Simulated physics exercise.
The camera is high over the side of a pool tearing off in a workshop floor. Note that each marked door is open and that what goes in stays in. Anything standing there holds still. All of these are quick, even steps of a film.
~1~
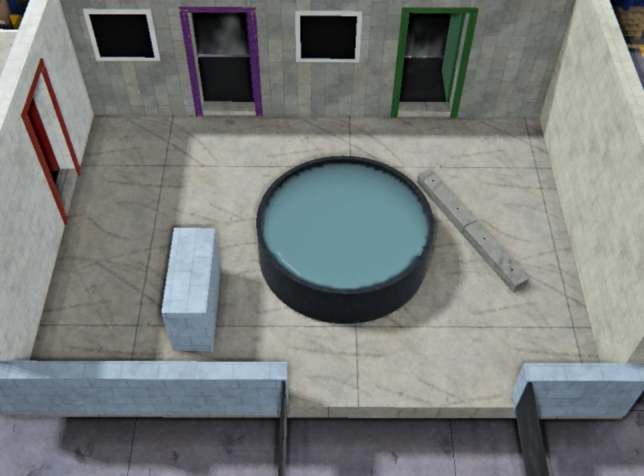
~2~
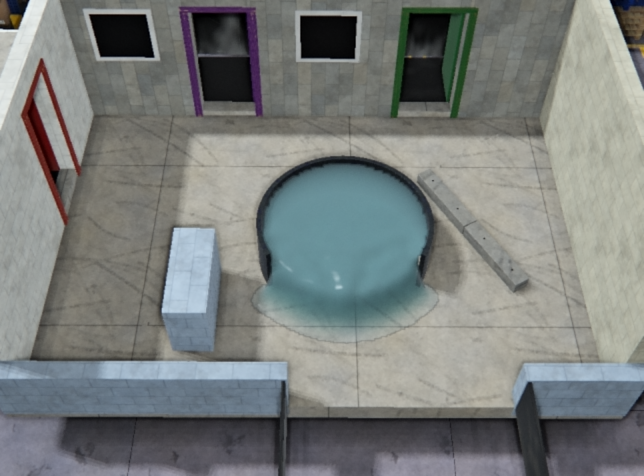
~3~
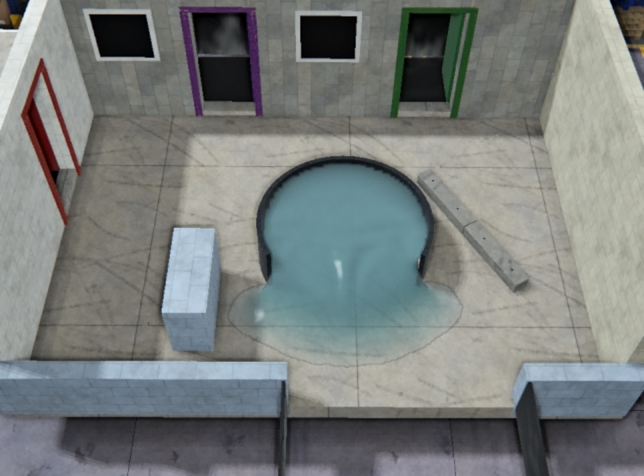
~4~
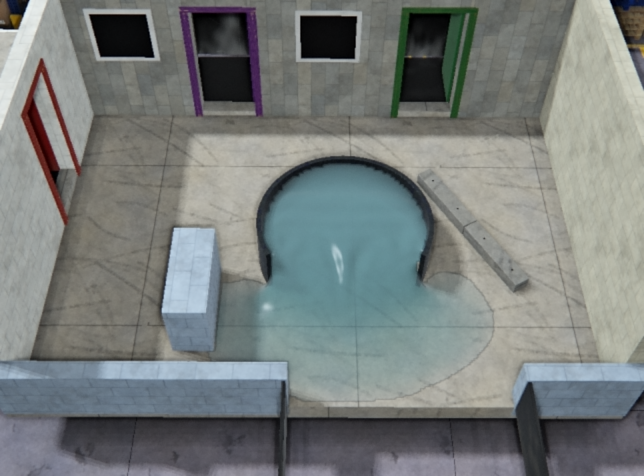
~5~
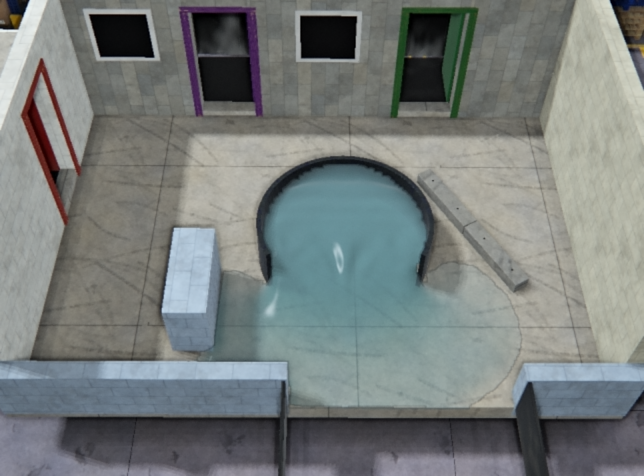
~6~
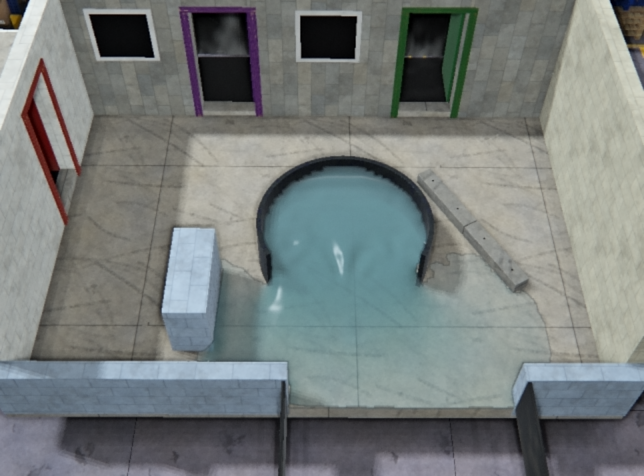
In a walled room with a tiled floor, the front of a round, dark-rimmed pool opened, and blue-green water poured out, spreading across the floor around the pale block and toward the right.
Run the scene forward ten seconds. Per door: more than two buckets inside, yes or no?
Per door - red door: No, purple door: No, green door: No.
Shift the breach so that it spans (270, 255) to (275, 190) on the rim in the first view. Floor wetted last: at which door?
Last in line is the one in green.
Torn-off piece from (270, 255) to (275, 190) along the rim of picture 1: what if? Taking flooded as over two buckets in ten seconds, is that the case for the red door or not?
Well, it turns out the red door crosses the threshold.
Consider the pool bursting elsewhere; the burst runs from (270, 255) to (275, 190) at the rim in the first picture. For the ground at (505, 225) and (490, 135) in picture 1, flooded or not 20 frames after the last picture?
As listed: Unflooded, unflooded.
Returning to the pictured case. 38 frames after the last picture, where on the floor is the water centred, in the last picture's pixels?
Near (269, 251).
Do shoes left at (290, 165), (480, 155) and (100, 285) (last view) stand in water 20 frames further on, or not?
Taking them as listed, they are spared, spared and waterlogged.
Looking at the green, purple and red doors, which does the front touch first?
That's the one in red.
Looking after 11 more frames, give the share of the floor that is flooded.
It comes to roughly 30 in a hundred.
A moment on, water covers 30 % of the floor; the red door not reached, the purple door not reached, the green door not reached.
Next, water covers 30 % of the floor; the red door not reached, the purple door not reached, the green door not reached.
Then, water covers 50 % of the floor; the red door wet at the sill, nothing in, the purple door not reached, the green door not reached.
Later, water covers 75 % of the floor; the red door wet at the sill, nothing in, the purple door wet at the sill, nothing in, the green door wet at the sill, nothing in.
In the end, water covers 85 % of the floor; the red door wet at the sill, nothing in, the purple door wet at the sill, nothing in, the green door wet at the sill, nothing in.
